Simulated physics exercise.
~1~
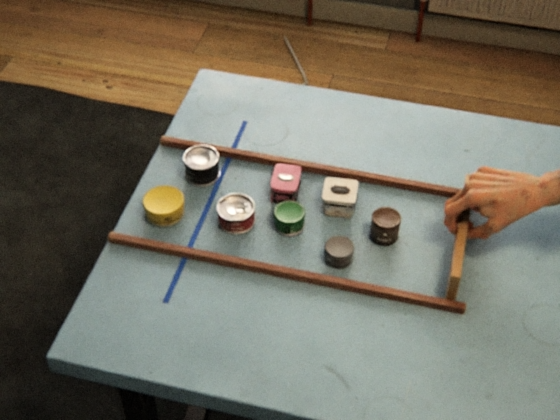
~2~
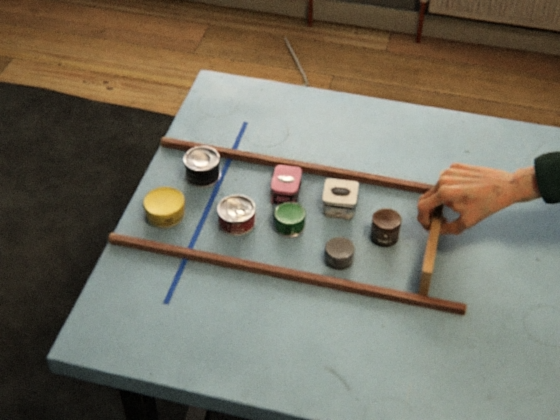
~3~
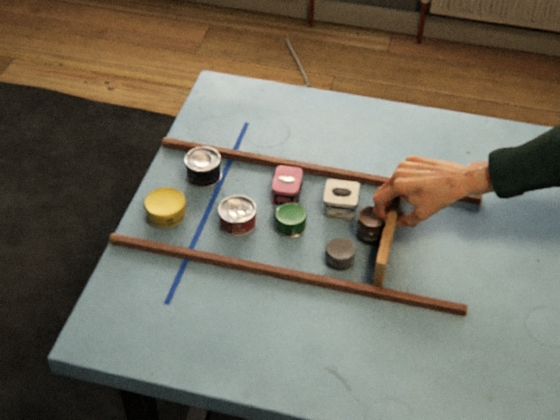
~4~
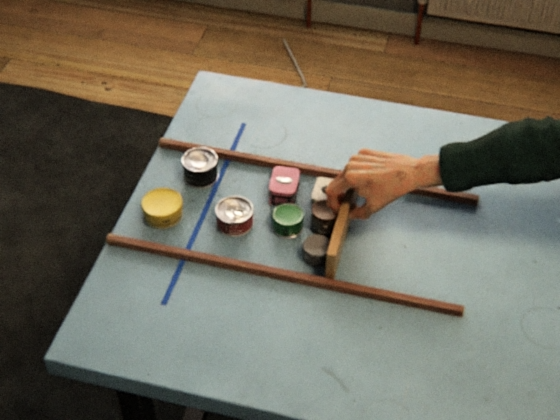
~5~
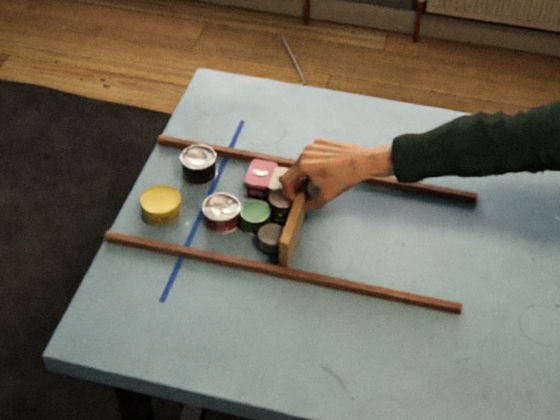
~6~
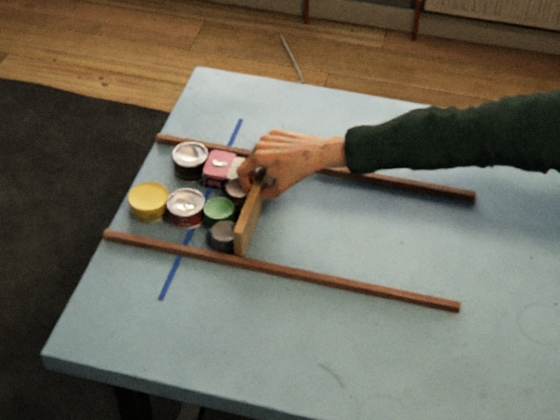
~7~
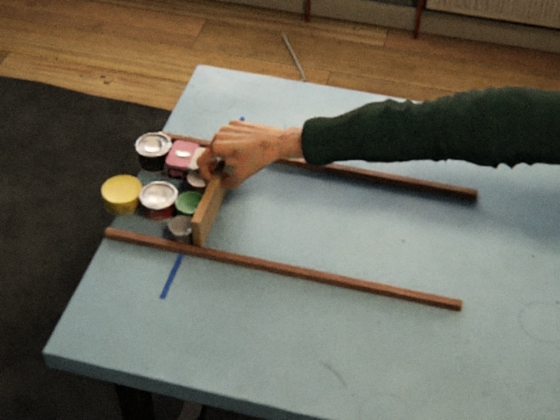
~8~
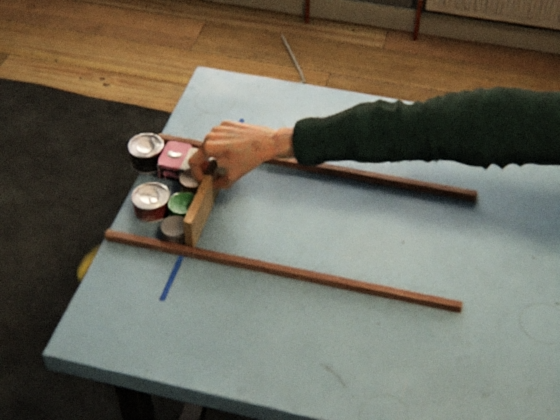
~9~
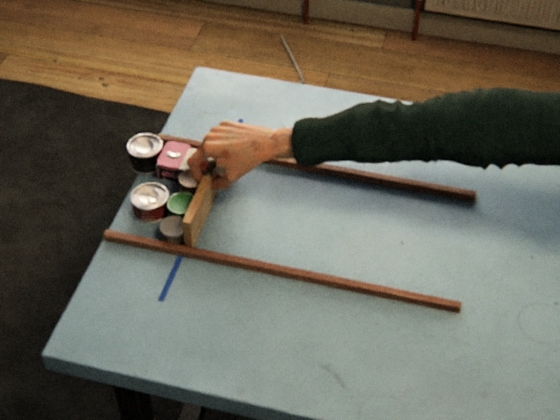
A hand in a dark green sleeve grips an upright wooden board at the right of a pale blue table, seen from above at an angle. Between two brown rails stand small tins and tubs, with yellow, black and red ones to the left near a blue tape strip, and pink, green, white, brown and grey ones further right. The board slides left, gathering the brown, grey and white containers, then the rest. The packed group crosses the tape to the table's left edge, where the yellow tin drops off. The board halts, and the others stay crowded at the edge.
